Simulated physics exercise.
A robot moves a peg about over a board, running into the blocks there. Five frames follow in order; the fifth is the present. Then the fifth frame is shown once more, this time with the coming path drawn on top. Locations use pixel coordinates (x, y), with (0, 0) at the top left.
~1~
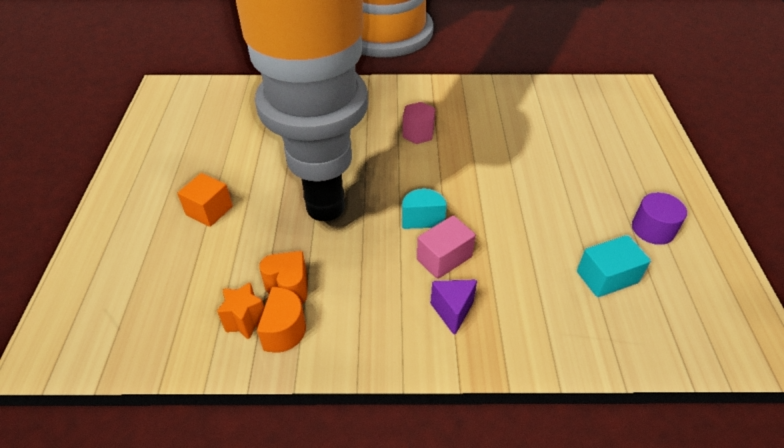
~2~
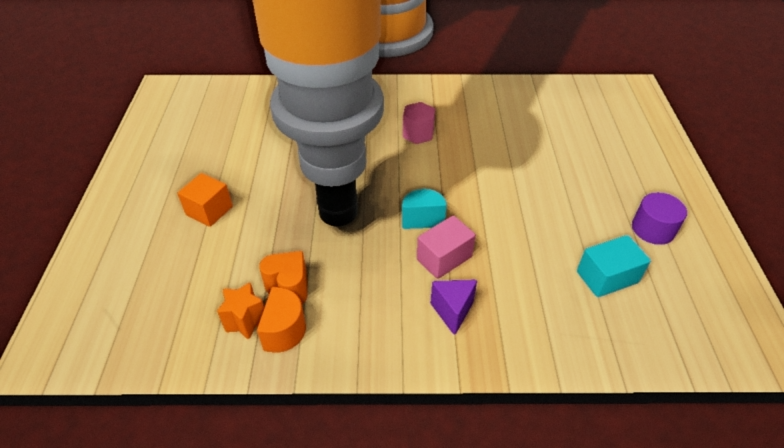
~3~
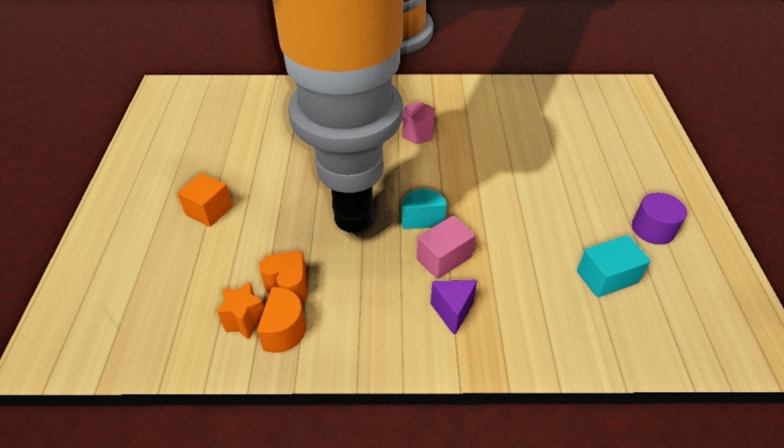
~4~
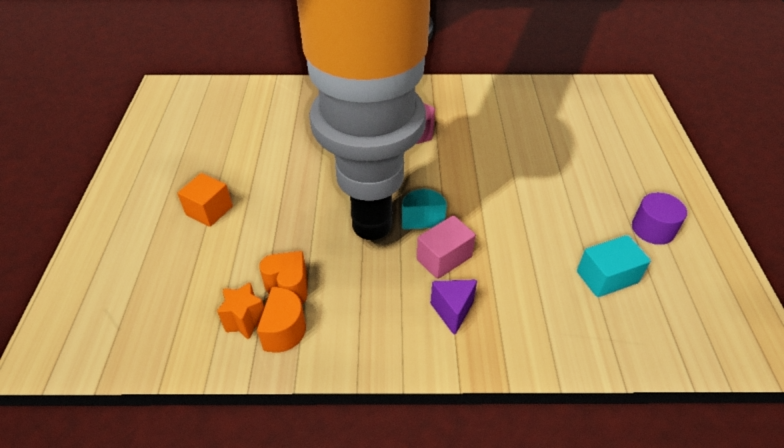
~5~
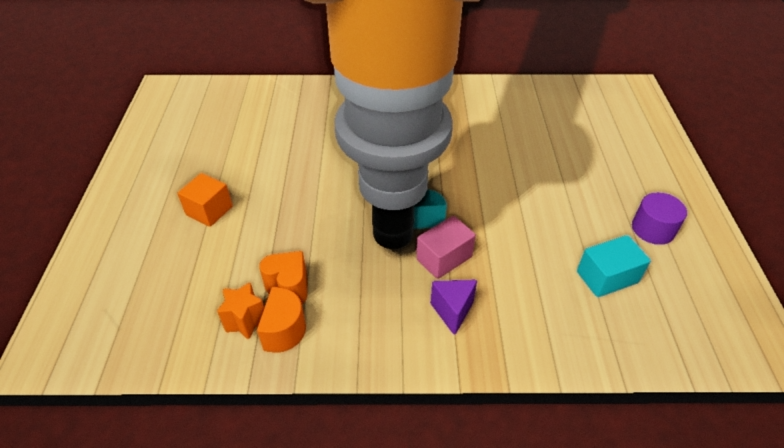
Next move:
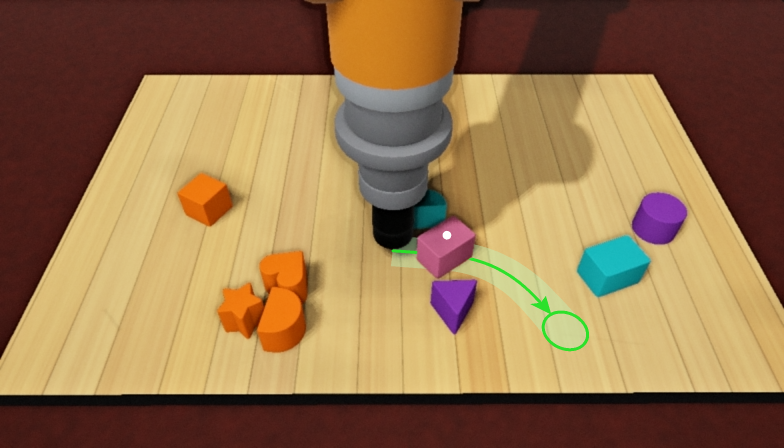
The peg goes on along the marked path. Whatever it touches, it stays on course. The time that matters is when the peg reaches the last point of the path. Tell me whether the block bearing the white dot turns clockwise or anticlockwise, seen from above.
From above, the block bearing the white dot will be seen to turn anti-clockwise.
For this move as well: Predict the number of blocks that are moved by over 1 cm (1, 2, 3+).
I expect one block to move.
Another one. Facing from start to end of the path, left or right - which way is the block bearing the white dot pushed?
It moves over to the left.
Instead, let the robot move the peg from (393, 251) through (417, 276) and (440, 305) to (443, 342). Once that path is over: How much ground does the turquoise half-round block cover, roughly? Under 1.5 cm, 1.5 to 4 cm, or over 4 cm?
The smallest band: Under 1.5 cm.
The line goes from (393, 251) via (457, 256) and (518, 281), ending at (565, 330); the dot is on the pink oblong.
The first path, step by step. One third of the way, peg (460, 241); pink oblong (498, 245), turned 20° anticlockwise.
Two thirds of the way, peg (522, 266); pink oblong (564, 262), turned 55° anticlockwise.
At the end, peg (572, 316); turquoise half-round block unmoved; pink oblong (584, 270), turned 80° anticlockwise.
